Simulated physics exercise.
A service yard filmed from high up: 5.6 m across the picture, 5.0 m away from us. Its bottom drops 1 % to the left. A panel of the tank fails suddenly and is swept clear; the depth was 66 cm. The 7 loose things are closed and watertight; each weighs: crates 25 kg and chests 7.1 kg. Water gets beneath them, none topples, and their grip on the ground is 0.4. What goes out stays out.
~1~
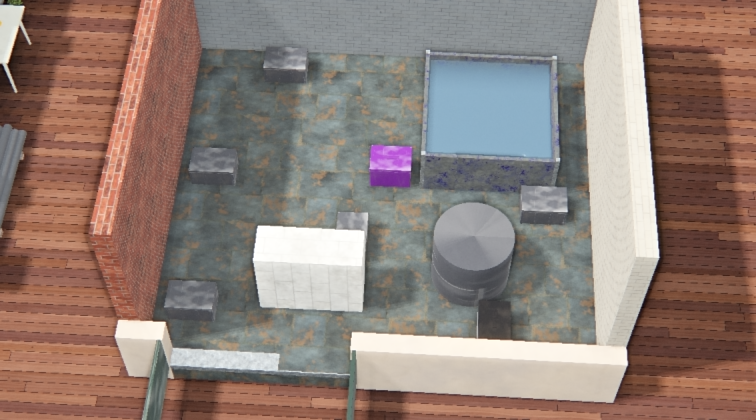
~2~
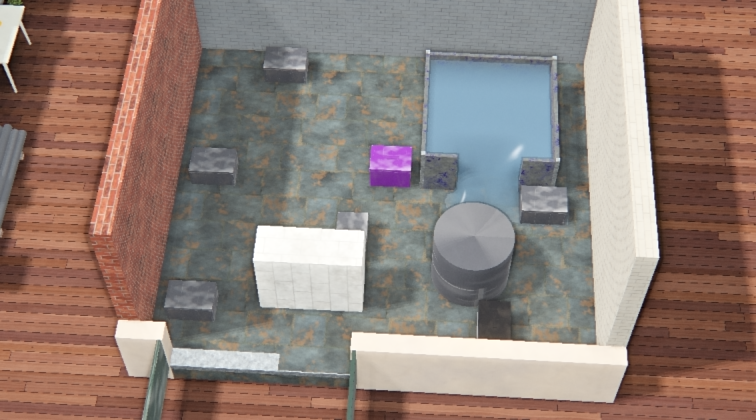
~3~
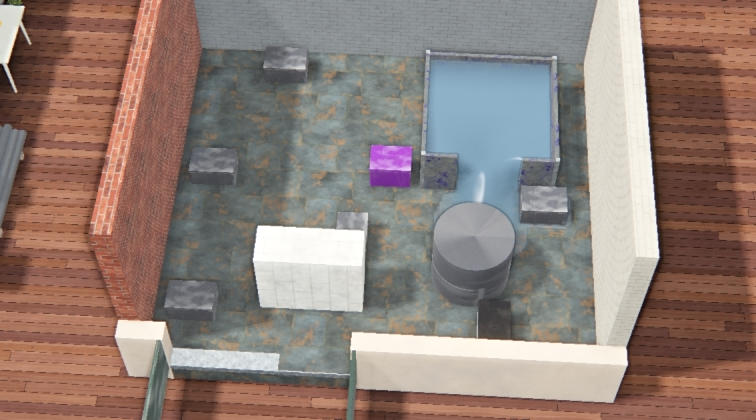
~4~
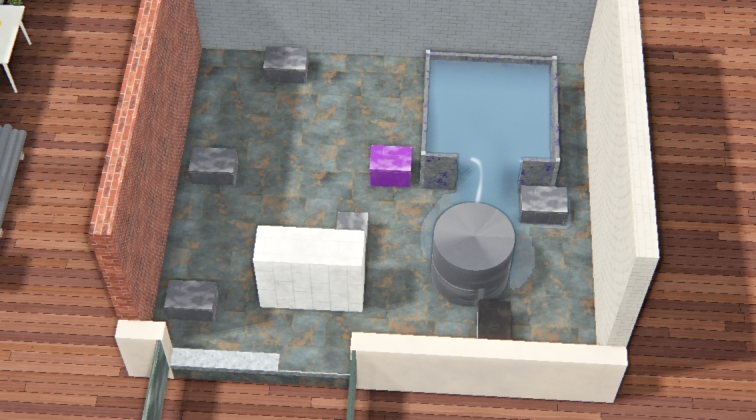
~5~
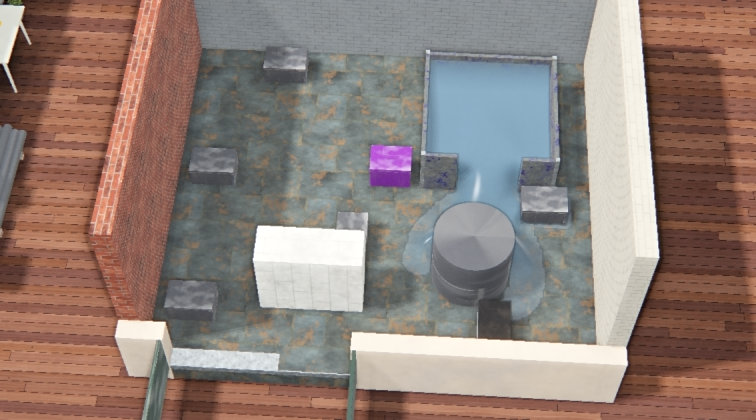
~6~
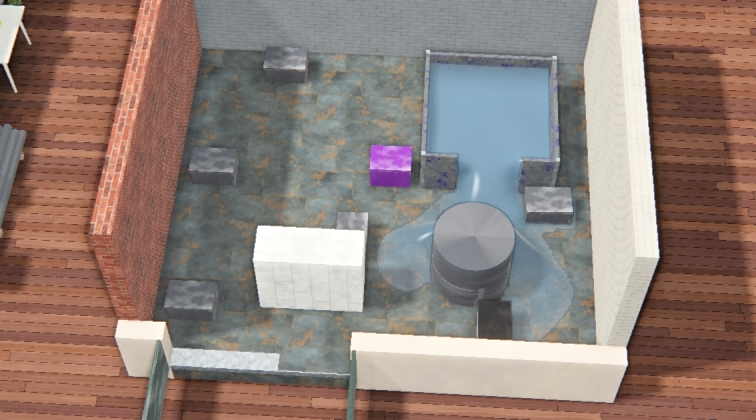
In a service yard, a tank's front panel vanishes and water spreads around a grey cylinder.
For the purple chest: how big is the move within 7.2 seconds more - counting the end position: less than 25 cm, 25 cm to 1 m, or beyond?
The purple chest holds its place.
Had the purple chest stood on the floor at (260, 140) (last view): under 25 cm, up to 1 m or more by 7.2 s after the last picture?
It ends far away.
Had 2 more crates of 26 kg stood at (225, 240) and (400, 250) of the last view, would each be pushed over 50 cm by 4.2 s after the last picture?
In turn: Short of it, past it.
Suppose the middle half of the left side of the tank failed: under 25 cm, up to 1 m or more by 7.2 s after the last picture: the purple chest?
In that case the purple chest moves a short way.
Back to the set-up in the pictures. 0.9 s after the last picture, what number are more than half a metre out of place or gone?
By then 1.
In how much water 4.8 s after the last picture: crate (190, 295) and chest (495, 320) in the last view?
About 13 and 8 cm.
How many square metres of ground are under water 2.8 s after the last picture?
Roughly 20 m2.
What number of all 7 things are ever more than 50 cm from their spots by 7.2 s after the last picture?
I count 3.
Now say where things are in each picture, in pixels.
The first frame shows the purple chest at (391, 158), on the bottom; 2.9 m2 under water; 0 of 7 have shifted.
The second frame shows the purple chest at (391, 158), on the bottom; water covers 3.3 m2; 0 of 7 have shifted.
The third frame shows the purple chest at (391, 158), on the bottom; 3.9 m2 under water; 0 of 7 have shifted.
The fourth frame shows the purple chest at (391, 158) rests on the ground; 4.2 m2 under water; 0 of 7 have shifted.
The fifth frame shows the purple chest at (391, 158), on the bottom; 4.7 m2 under water; 0 of 7 have shifted.
The sixth frame shows the purple chest at (391, 158), on the bottom; 5.6 m2 under water; 1 of 7 have shifted.
Then, 0.9 s after the last picture the purple chest is near (391, 158), 0.0 m from its start, aground; 0 of 7 are out; 0 afloat.
Then, 2.8 s after the last picture the purple chest is near (391, 158), 0.0 m from its start, aground; 0 of 7 are out; 2 afloat.
Then, 4.8 s after the last picture the purple chest is near (391, 158), 0.0 m from its start, aground; 0 of 7 are out; 3 afloat.
Then, 7.2 s after the last picture the purple chest is near (391, 158), 0.0 m from its start, aground; 0 of 7 are out; 2 afloat.
